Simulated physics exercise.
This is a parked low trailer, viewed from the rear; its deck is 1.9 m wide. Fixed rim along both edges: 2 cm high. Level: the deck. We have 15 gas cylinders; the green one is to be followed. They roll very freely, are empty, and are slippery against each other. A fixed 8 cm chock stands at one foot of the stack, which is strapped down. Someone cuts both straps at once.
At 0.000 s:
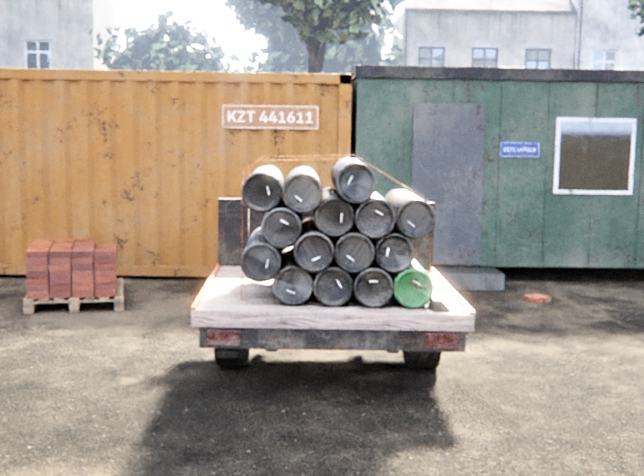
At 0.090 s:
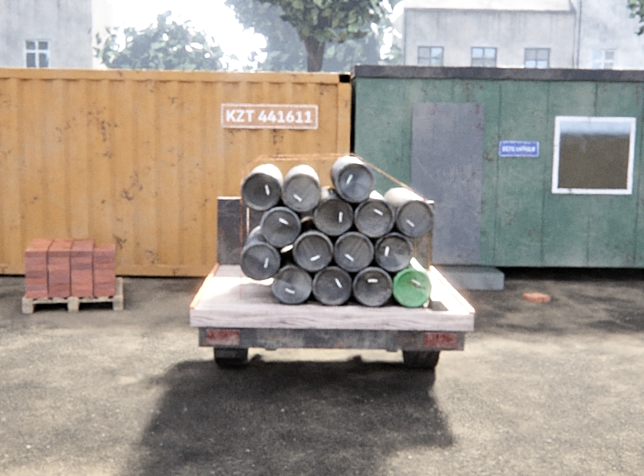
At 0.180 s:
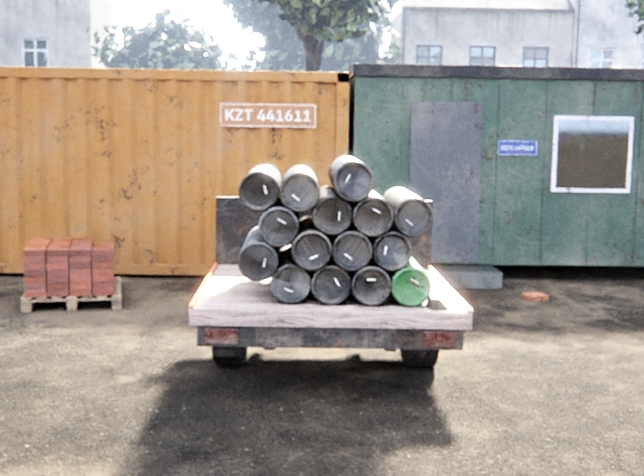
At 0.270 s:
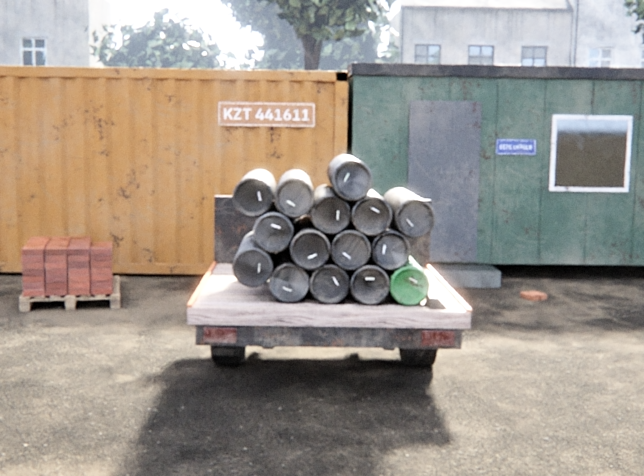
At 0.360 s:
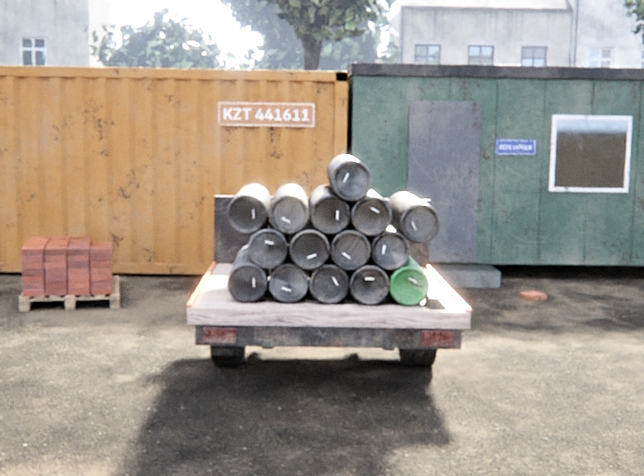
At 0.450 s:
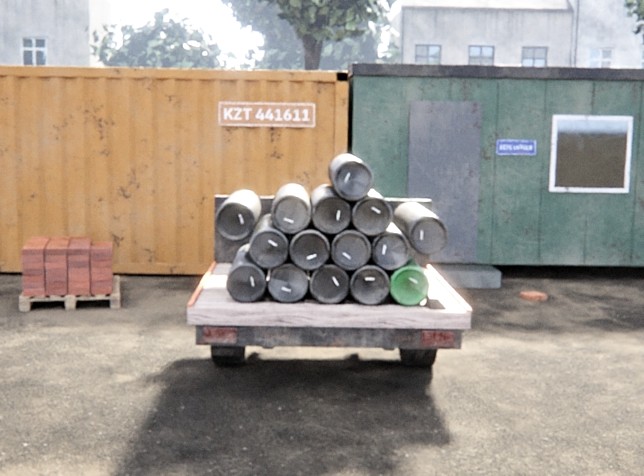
The clip opens on a parked low trailer stacked with grey cylinders, a green one at the bottom right, held by thin straps. The straps come away, and the upper cylinders shift, the outer ones rolling outward and down to left and right, while the green one stays almost still.
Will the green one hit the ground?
No.
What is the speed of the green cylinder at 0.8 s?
Near 0.0 m/s at that time.
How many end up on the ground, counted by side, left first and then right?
Result (left / right): 3 / 1.
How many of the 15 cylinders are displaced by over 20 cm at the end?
9 of them.
Then, 0.8 s in, green is on the deck, 40 cm from the right edge; 2 of 15 are off.
In the end (5.2 s), green is on the deck, 40 cm from the right edge; 4 of 15 are off.
